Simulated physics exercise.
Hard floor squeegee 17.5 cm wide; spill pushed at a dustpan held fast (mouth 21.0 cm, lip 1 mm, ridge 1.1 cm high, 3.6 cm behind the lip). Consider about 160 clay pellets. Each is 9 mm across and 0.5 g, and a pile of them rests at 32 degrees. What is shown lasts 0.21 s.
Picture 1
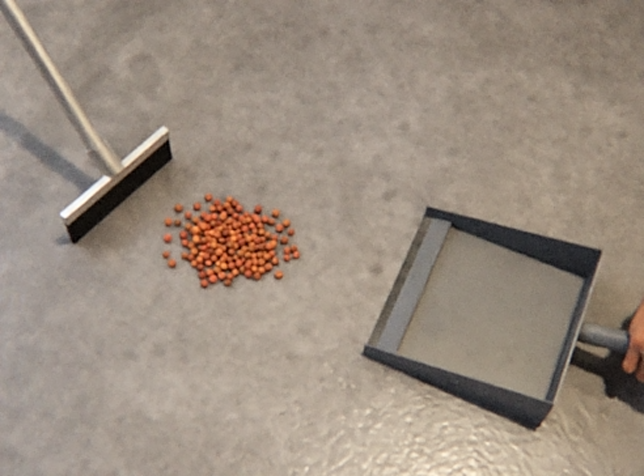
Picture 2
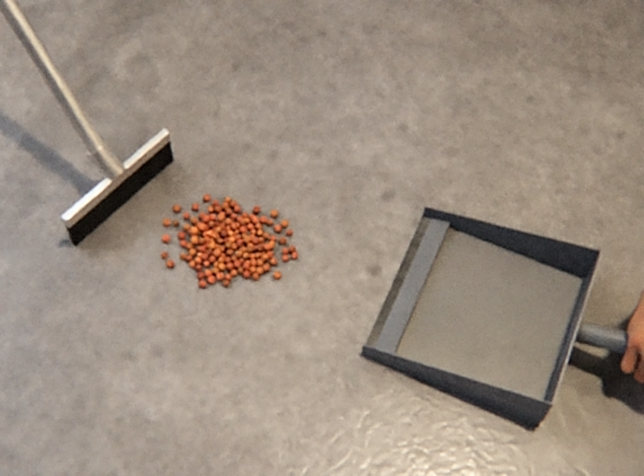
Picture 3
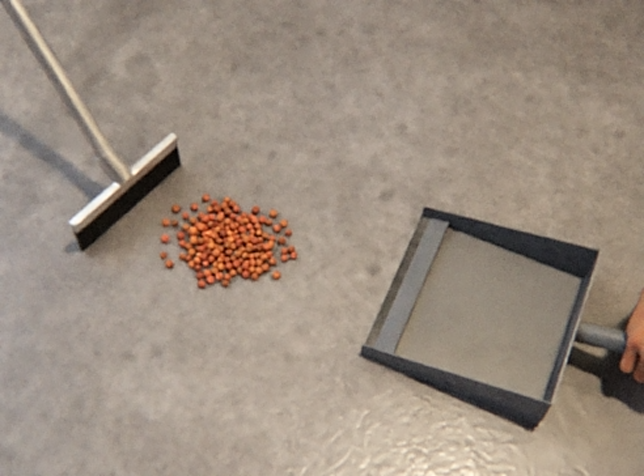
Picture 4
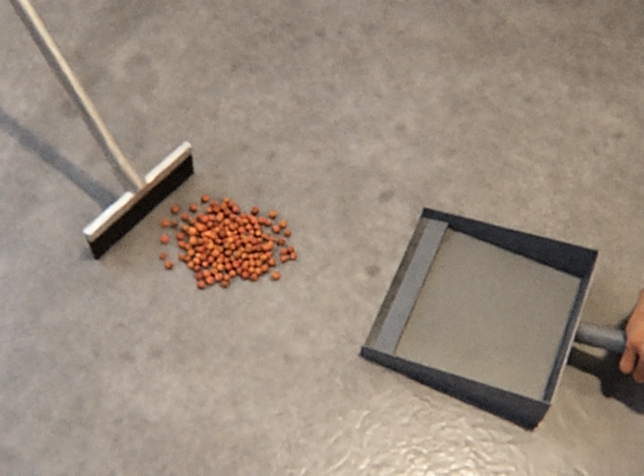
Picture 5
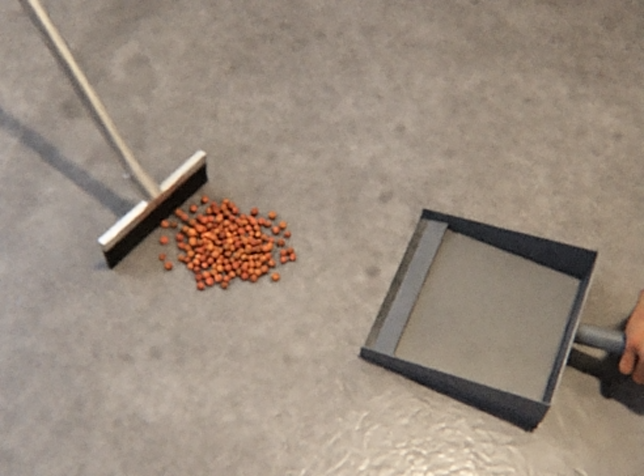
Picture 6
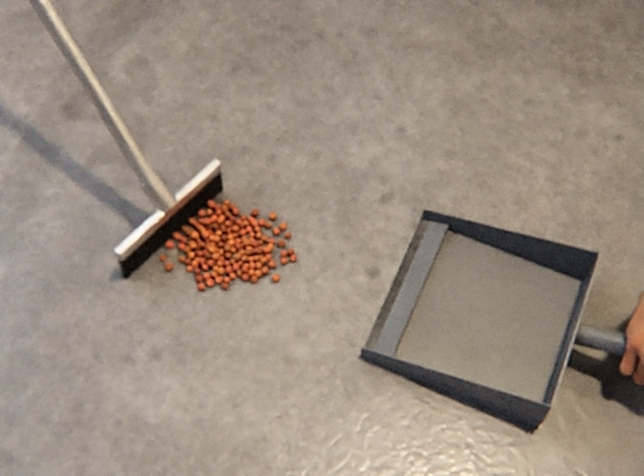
A hand held a gray dustpan still on the right while a squeegee on the left slid slowly down and rightward across the floor, reaching a pile of reddish-brown pellets and nudging its near edge.
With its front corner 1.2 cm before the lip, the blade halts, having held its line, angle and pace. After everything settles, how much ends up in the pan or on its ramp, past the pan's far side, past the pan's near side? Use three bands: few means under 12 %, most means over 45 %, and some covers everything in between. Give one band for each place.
Pan: Some, far side: Few, near side: Some.
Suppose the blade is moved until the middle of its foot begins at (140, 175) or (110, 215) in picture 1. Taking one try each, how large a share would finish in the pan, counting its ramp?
Some 20 and 15 per cent.
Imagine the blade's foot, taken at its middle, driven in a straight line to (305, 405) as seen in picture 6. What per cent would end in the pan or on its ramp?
That comes to near 0 percent.
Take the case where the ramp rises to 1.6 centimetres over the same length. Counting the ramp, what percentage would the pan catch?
Estimated share: Around 20 in a hundred.
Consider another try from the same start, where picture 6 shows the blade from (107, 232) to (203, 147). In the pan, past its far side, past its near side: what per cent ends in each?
Pan: 5, far side: 0, near side: 10.
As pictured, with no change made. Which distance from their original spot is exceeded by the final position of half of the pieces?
Around 22 centimetres.
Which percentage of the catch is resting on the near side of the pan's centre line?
About 90 percent of it.
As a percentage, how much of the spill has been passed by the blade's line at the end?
Something like 15 per cent, roughly.
Then, 0.22 s after the last picture, middle of the blade 16 cm from the lip; 0 % over the lip, far side 0 %, near side 20 %.
Then, 0.37 s after the last picture, middle of the blade 8 cm from the lip; 0 % over the lip, far side 0 %, near side 25 %.
Then, 0.64 s after the last picture, middle of the blade 4 cm from the lip; 25 % over the lip, far side 0 %, near side 30 %.
In the end, pan 25 %, far side 0 %, near side 30 %, in front of the lip or behind the blade 45 %.
